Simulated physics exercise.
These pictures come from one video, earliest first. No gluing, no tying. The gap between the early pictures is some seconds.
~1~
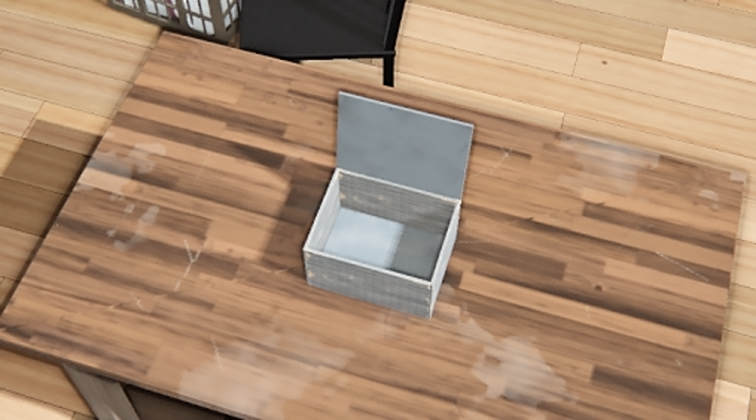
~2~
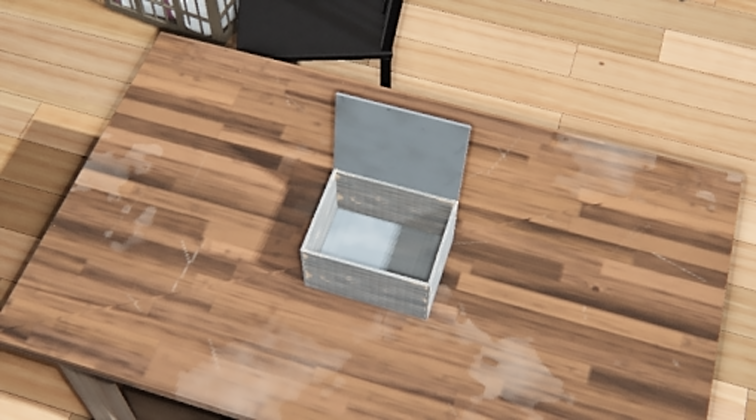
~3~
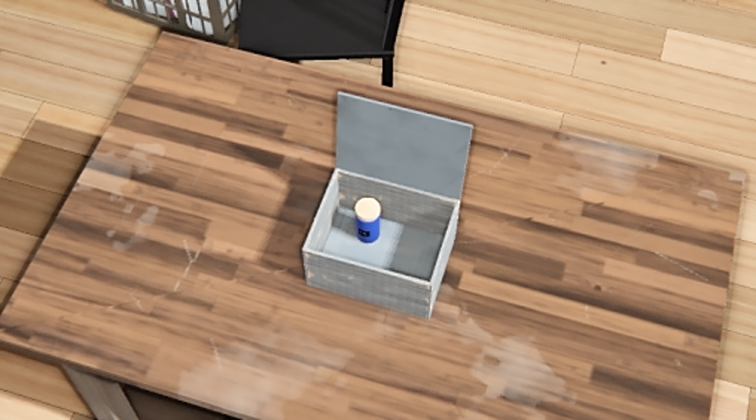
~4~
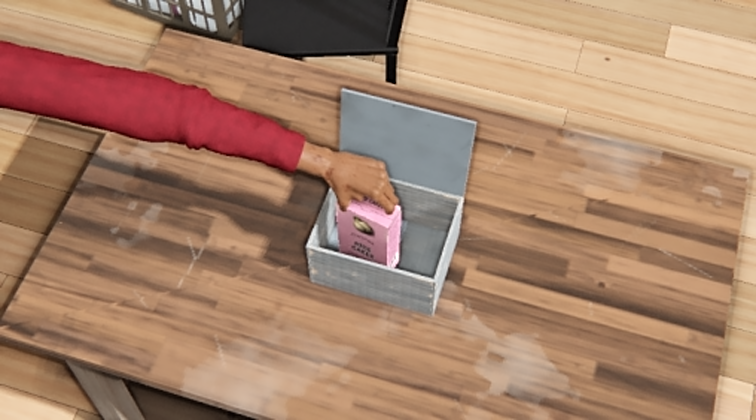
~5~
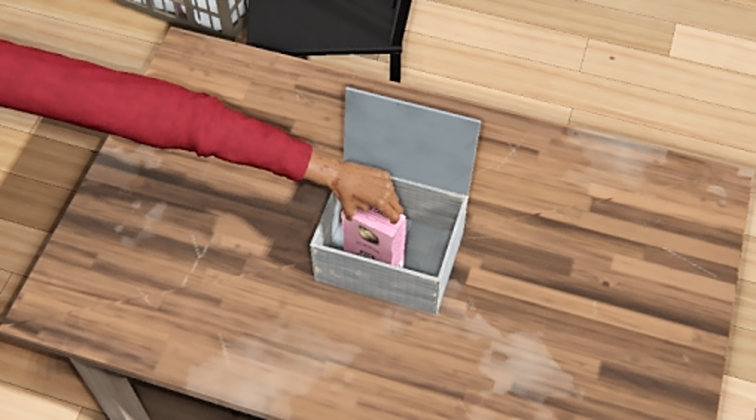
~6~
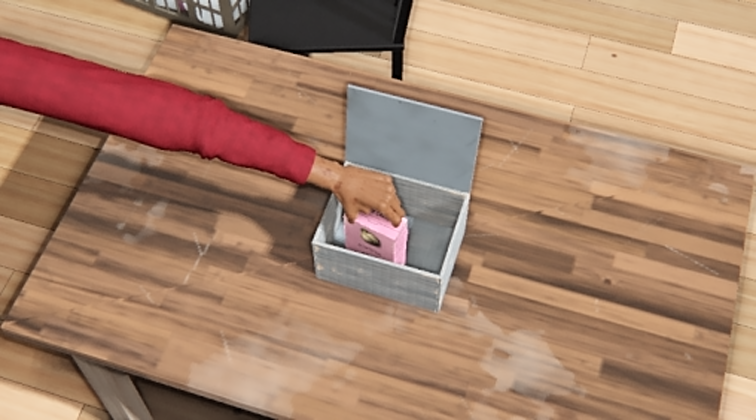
A blue shaker with a pale top appears in an open grey box, empty at first, on a brown wooden table seen from above. Pale floorboards, a black chair and a light basket lie beyond the table. Later, a hand in a red sleeve, reaching from the left, lowers a pink packet into the box and keeps hold of it, while the camera shifts very slightly.
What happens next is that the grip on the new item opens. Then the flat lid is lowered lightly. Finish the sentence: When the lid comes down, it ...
When the lid comes down, it stops short of the rim.
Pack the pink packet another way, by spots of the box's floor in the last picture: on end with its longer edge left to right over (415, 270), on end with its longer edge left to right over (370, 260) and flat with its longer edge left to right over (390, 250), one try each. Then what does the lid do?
First try: It gets propped open; second try: It gets propped open; third try: It comes fully down.
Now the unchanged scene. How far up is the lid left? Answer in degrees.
Some 30 degrees above the rim, more or less.
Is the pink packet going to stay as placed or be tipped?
At the finish the pink packet holds its orientation.
Then, 1.10 s on from there, lid starting down.
Then, 1.50 s on from there, lid 67° above the rim.
Then, 1.60 s on from there, lid 57° above the rim.
Then, 1.80 s on from there, lid 32° above the rim.
In the end, lid 30° above the rim; both unmoved. At the end, from the last picture's camera, pink packet near (376, 244).
